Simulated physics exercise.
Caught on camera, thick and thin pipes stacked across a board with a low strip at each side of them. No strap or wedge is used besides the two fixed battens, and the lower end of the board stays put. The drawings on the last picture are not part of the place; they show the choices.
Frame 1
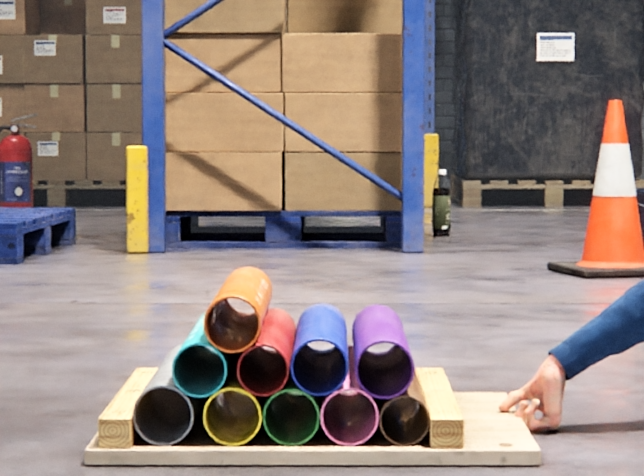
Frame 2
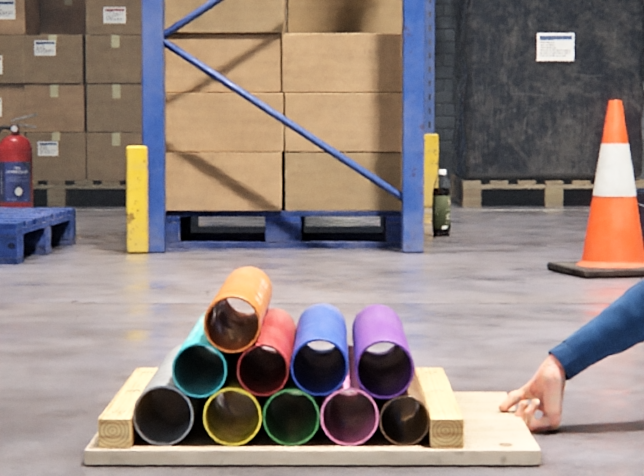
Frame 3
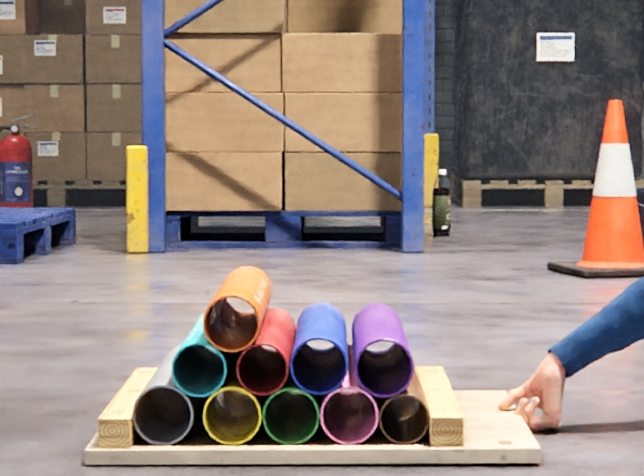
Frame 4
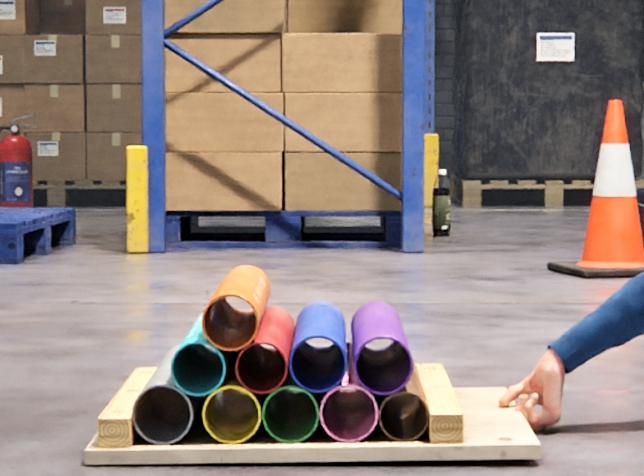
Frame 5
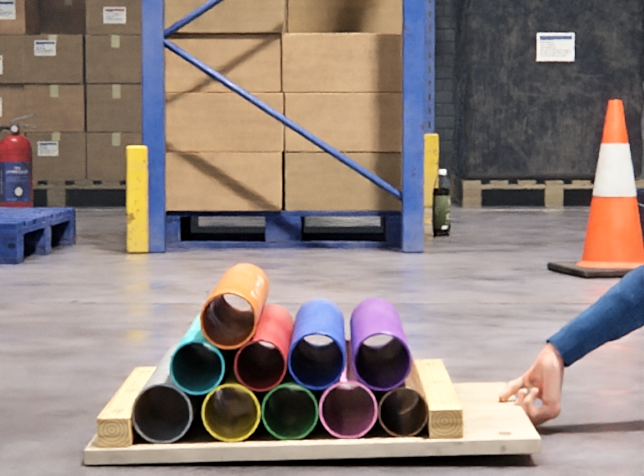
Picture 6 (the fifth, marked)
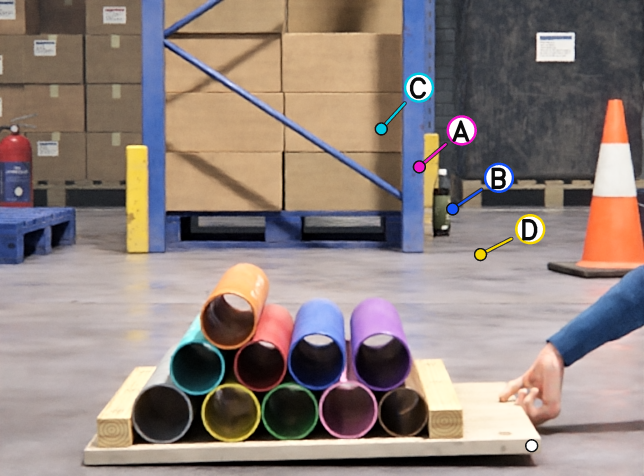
Colourful pipes lie stacked on a pale wooden board between two low strips on a warehouse floor, seen from a fixed, near-level view facing their open ends. An orange pipe sits above turquoise, red, blue and purple ones, over a grey, yellow, green, pink and brown row, with boxes behind and a cone right. A blue-sleeved hand slowly raises the board's right end slightly, and the pipes tilt with it.
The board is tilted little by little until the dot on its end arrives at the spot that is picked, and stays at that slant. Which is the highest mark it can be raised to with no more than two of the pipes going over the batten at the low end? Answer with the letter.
The last mark within the limit is D.
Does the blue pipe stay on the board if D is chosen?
The blue pipe: Yes.
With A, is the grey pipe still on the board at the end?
Yes, with A.
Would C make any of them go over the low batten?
Yes, at C.
On the copy, A at (419, 167); B at (453, 209); C at (381, 129); D at (481, 254); the white dot at (531, 446).
On D. First, board at 16°.
Then, board at 27°.
Finally, board at 27°, none over the low batten.
By contrast, A five over the low batten; B four over the low batten (turquoise, blue, red, orange); C five over the low batten.
